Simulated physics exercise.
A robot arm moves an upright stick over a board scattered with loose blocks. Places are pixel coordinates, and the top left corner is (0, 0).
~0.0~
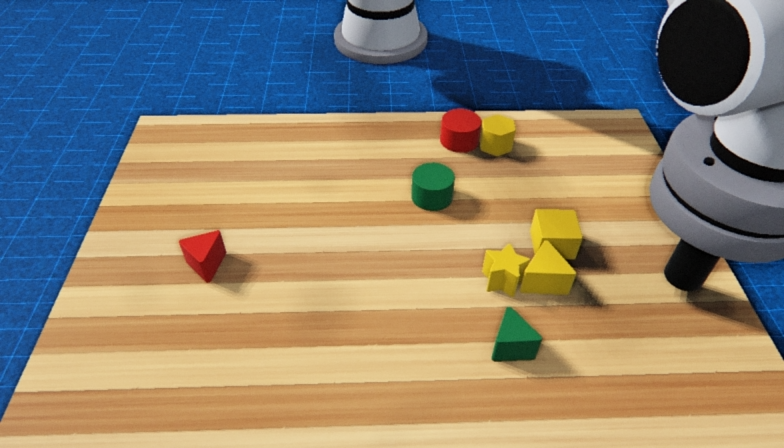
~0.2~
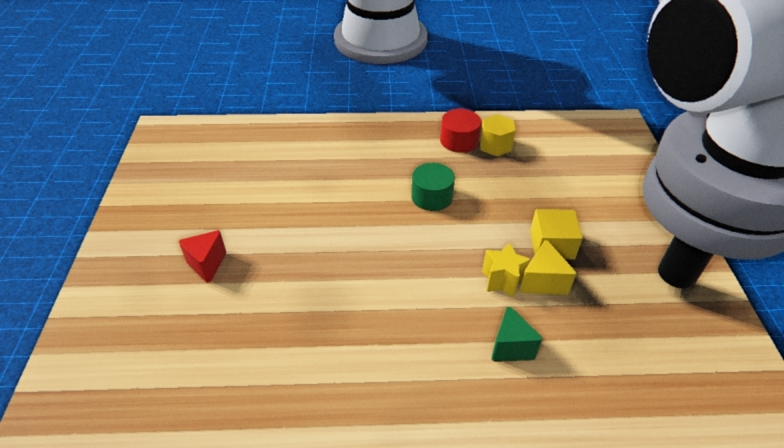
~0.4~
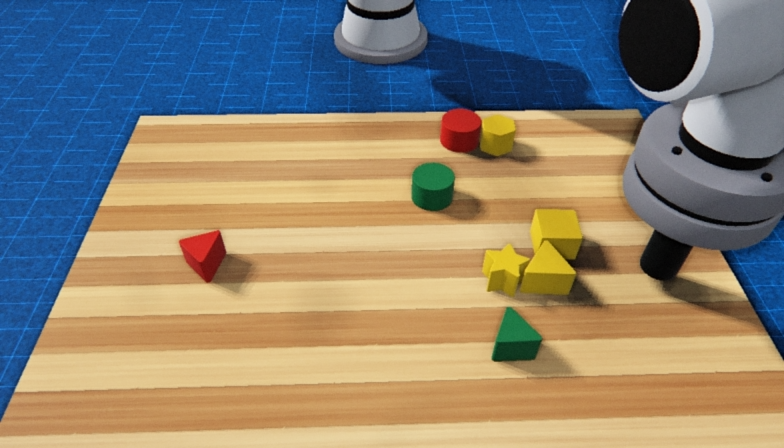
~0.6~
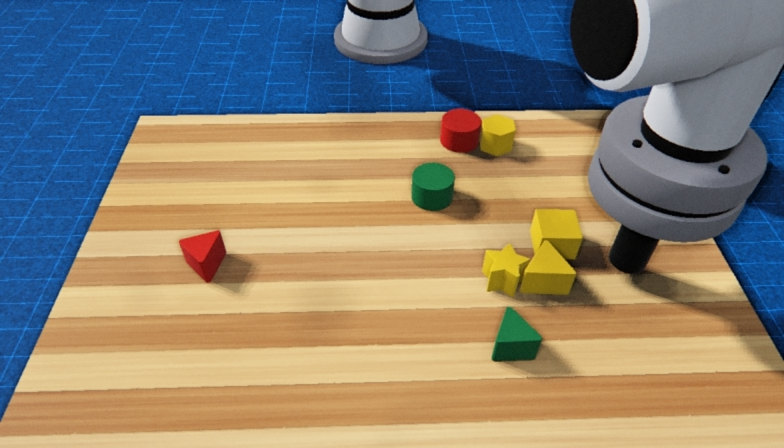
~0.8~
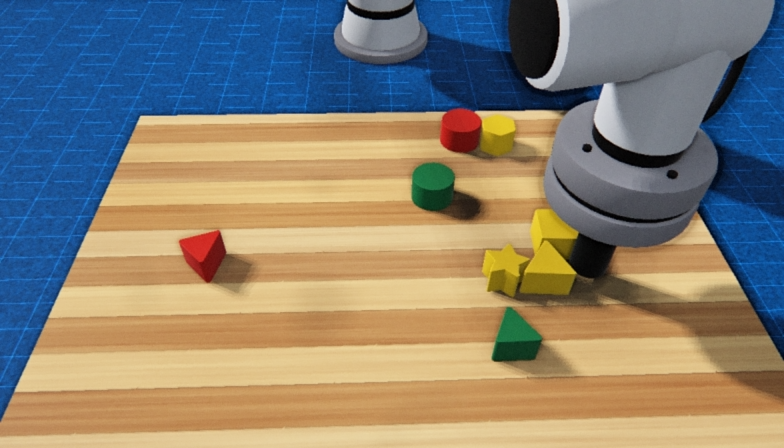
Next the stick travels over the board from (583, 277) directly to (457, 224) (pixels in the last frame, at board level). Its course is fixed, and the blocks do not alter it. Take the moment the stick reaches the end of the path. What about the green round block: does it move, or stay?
It holds its position.
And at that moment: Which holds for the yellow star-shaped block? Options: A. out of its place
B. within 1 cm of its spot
The one that fits is A, out of its place.
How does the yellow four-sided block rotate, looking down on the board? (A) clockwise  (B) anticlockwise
A.
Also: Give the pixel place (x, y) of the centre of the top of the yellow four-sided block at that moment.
The middle of its upper face will lie at (540, 207).
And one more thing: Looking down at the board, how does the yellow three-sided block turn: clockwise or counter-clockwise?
Seen from overhead, it turns anticlockwise.
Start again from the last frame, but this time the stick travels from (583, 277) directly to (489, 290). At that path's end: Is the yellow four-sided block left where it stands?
I'd say yes.
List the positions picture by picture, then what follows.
In the first frame, stick tip at (682, 279); block tops, green round block at (434, 176); yellow star-shaped block at (507, 260); yellow three-sided block at (549, 261); yellow four-sided block at (559, 223).
In the second frame, stick at (676, 276); blocks unchanged.
In the third frame, stick at (657, 268); blocks unchanged.
In the fourth frame, stick at (627, 262); blocks unchanged.
In the fifth frame, stick at (587, 266); green round block at (434, 176); yellow star-shaped block at (507, 260); yellow three-sided block at (549, 261); yellow four-sided block at (559, 223).
The first path, step by step. One third of the way, stick at (541, 247); yellow star-shaped block at (494, 261); yellow three-sided block at (531, 259), turned 40° anticlockwise; yellow four-sided block at (542, 209), turned 25° clockwise.
Two thirds of the way, stick at (497, 229); yellow star-shaped block at (494, 261); yellow three-sided block at (531, 259), turned 40° anticlockwise; yellow four-sided block at (540, 207), turned 30° clockwise.
At the end, stick at (458, 213); green round block in place; yellow star-shaped block at (494, 261); yellow three-sided block at (531, 259), turned 40° anticlockwise; yellow four-sided block at (540, 207), turned 30° clockwise.
